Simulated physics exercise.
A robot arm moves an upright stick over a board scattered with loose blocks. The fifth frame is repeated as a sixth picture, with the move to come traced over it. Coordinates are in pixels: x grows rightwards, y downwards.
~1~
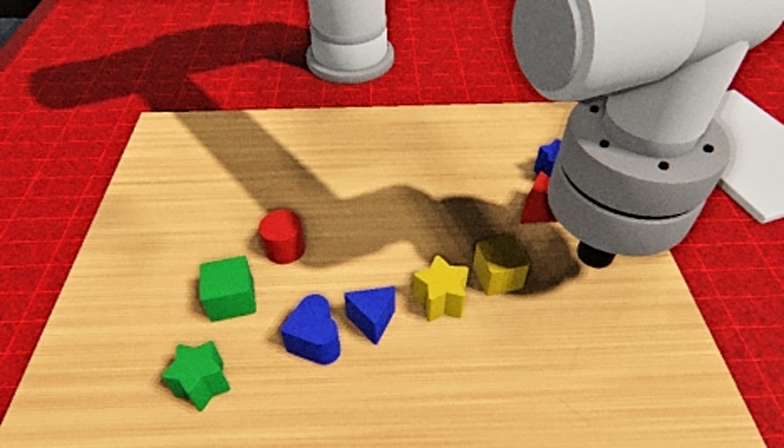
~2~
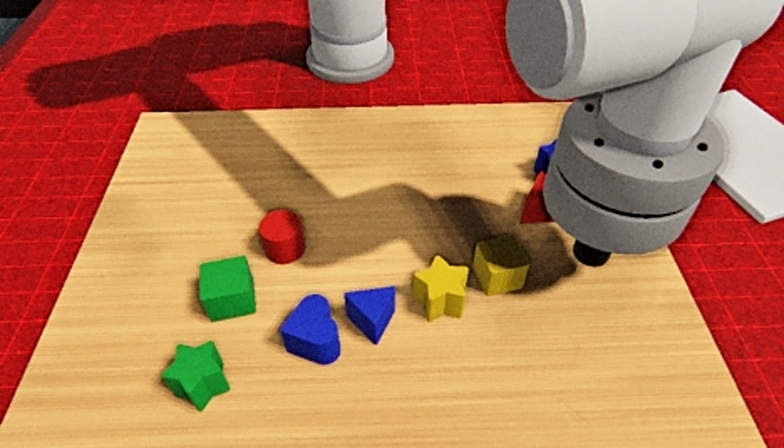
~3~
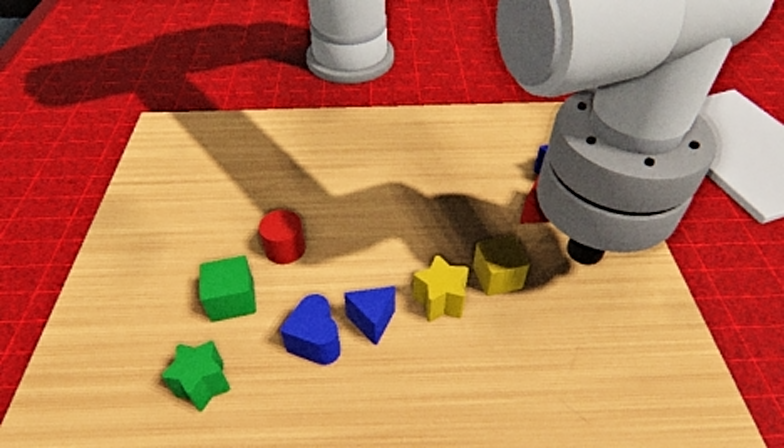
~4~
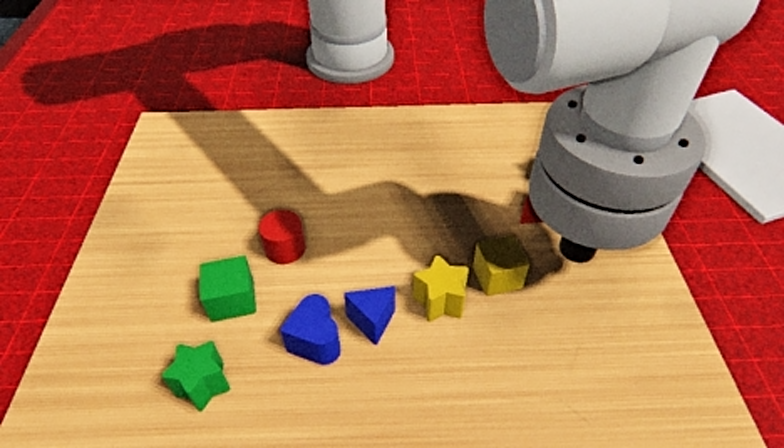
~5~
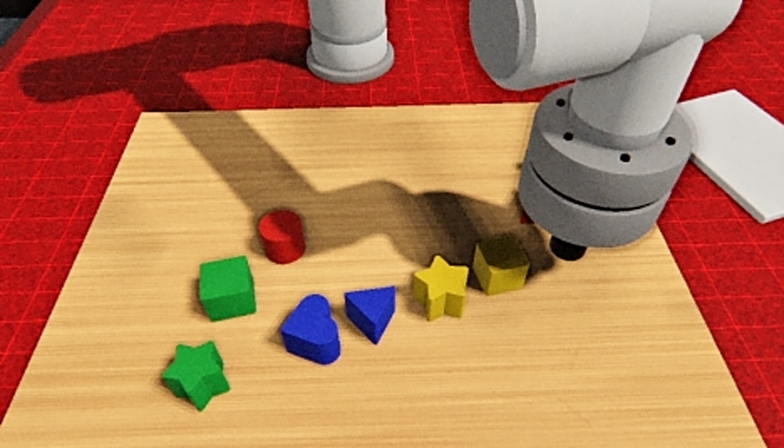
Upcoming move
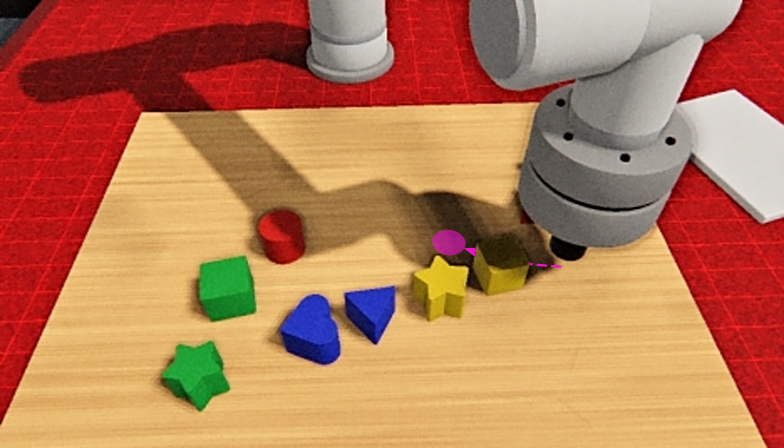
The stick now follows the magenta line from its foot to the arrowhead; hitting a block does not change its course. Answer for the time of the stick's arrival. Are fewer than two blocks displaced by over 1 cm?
I believe so.
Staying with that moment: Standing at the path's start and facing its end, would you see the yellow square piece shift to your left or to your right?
That block drifts left.
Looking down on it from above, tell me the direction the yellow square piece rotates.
Top view: Counterclockwise.
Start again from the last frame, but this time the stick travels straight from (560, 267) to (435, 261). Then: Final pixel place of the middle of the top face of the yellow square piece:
So, by the moment the path ends, you'll find the top centre of the yellow square piece at (457, 270).
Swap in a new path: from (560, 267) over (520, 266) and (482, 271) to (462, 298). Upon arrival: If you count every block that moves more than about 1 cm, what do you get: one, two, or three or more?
Blocks moved: Three or more.
The line goes from (560, 267) by way of (502, 259) to (449, 242).
What follows on the original path. One third of the way, stick (526, 245); yellow square piece (497, 254).
Two thirds of the way, stick (487, 237); yellow star-shaped block (440, 280); yellow square piece (477, 258), turned 50° anticlockwise.
At the end, stick (451, 225); yellow star-shaped block (440, 280); yellow square piece (477, 258), turned 50° anticlockwise; red three-sided block unmoved.
